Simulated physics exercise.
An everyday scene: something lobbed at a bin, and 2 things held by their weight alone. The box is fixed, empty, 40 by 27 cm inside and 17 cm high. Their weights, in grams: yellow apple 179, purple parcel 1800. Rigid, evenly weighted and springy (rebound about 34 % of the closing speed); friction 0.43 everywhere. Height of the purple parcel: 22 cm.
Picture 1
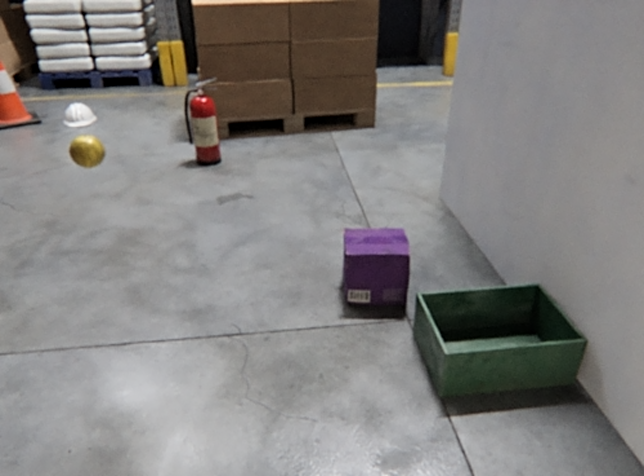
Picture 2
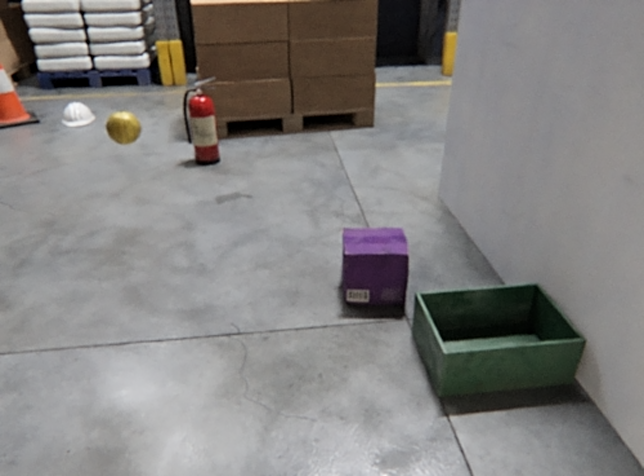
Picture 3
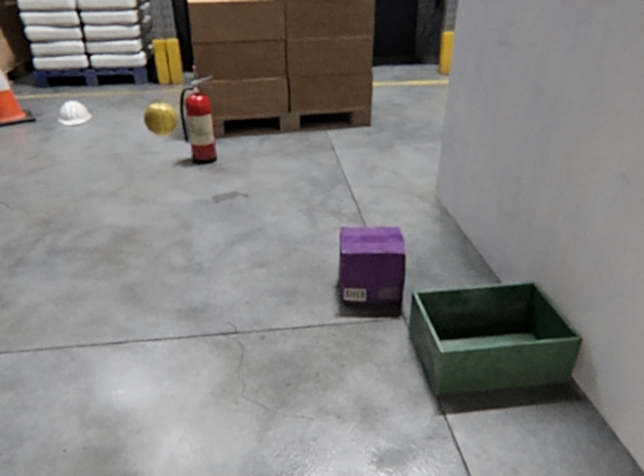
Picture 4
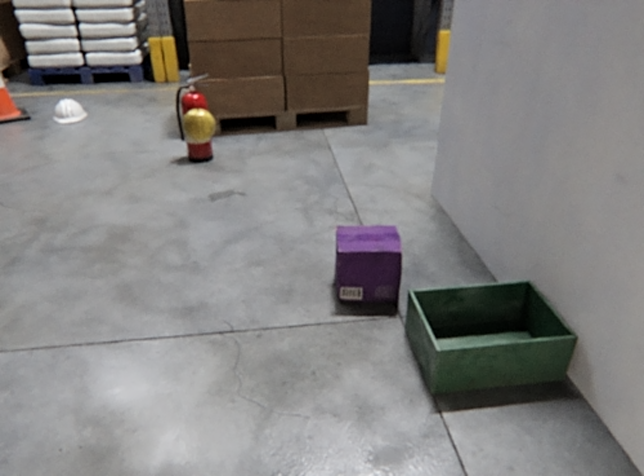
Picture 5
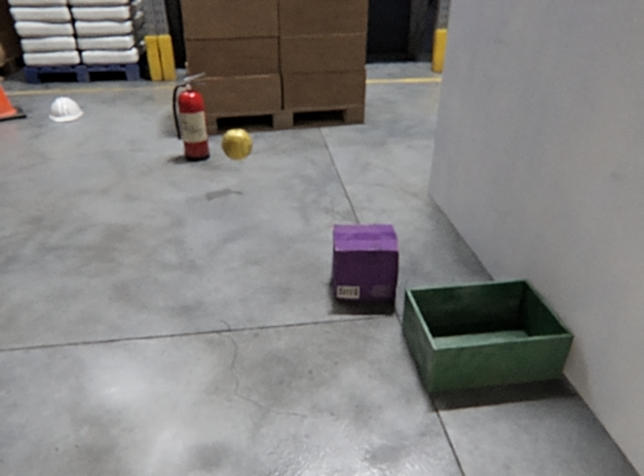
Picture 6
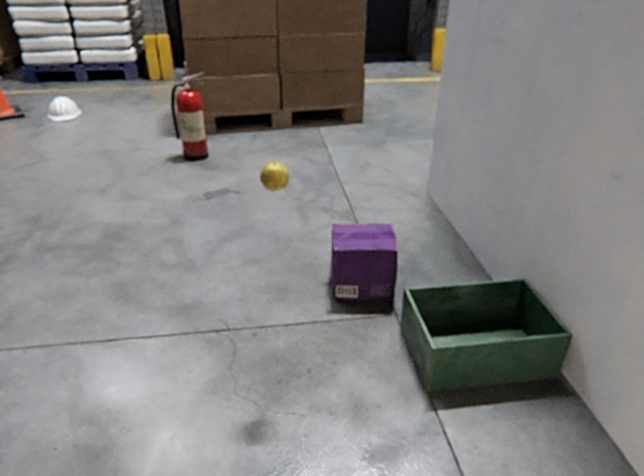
On a warehouse floor, a yellow ball-like object flies rightward past a red fire extinguisher.
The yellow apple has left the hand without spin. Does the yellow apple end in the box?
The apple comes to rest outside.
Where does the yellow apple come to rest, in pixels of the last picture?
Near (348, 327).
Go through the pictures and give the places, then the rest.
In the first frame, 107 cm from the box's middle; yellow apple (88, 152); purple parcel (375, 266).
In the second frame, 98 cm from the box's middle; yellow apple (124, 128); purple parcel (374, 266).
In the third frame, 89 cm from the box's middle; yellow apple (161, 119); purple parcel (371, 265).
In the fourth frame, 80 cm from the box's middle; yellow apple (199, 125); purple parcel (367, 263).
In the fifth frame, 71 cm from the box's middle; yellow apple (237, 145); purple parcel (364, 262).
In the sixth frame, 62 cm from the box's middle; yellow apple (275, 177); purple parcel (363, 262).
Then, 0.10 s later than the last frame, 47 cm from the box's middle; yellow apple near (331, 248).
Then, 0.30 s later than the last frame, apple outside, 27 cm from the box's middle; yellow apple near (393, 311).
Then, 0.60 s later than the last frame, apple outside, 36 cm from the box's middle; yellow apple near (366, 329).
When it is over, apple outside, 42 cm from the box's middle; purple parcel within 10 cm of the start. End places, in pixels of the last picture, yellow apple near (348, 327).
